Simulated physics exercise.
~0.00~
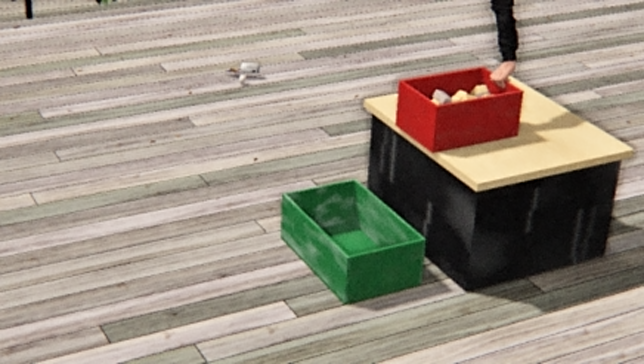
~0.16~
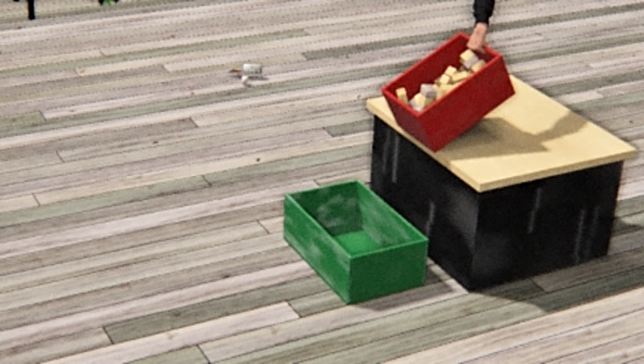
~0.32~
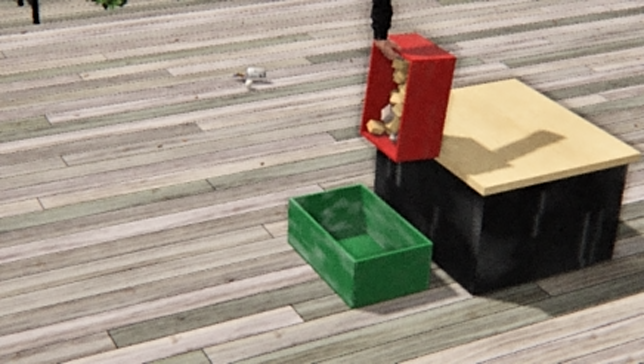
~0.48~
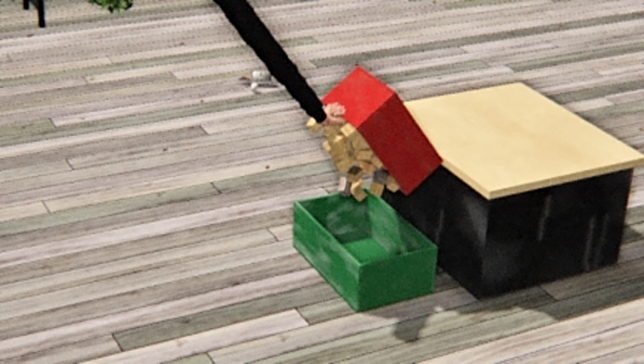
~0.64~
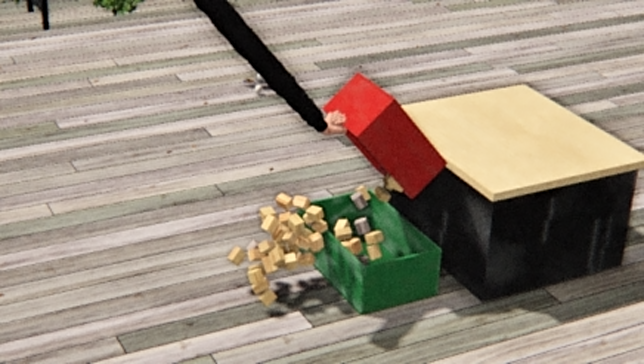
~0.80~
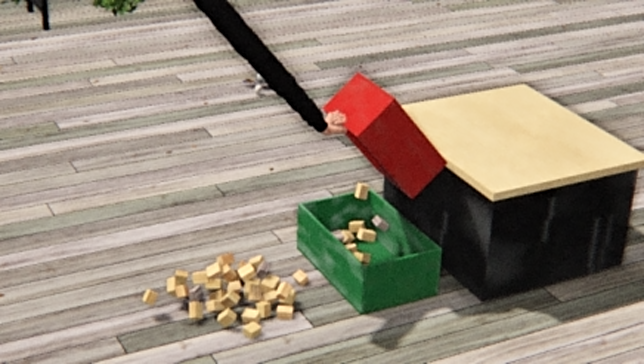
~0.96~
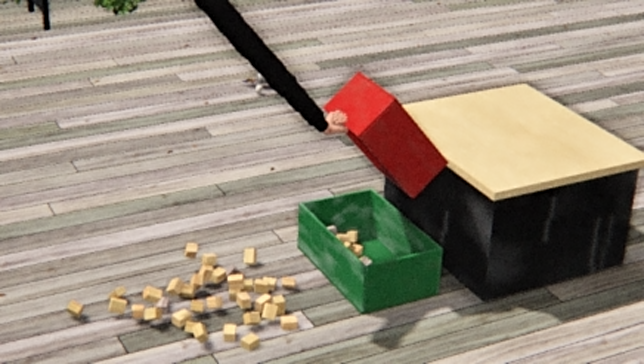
At first, a red crate loaded with small pale wooden blocks rests on a black bench with a light top, and an open green bin stands on the plank floor to its left. A hand at the end of a dark arm lifts the back of the crate and tips it leftward over the bench's edge. As the crate turns past upright, the blocks pour out in a clump above the bin. Some drop inside, but many fly over its far side and scatter across the floor. The crate stays tilted in the hand, with more blocks on the floor than in the bin.
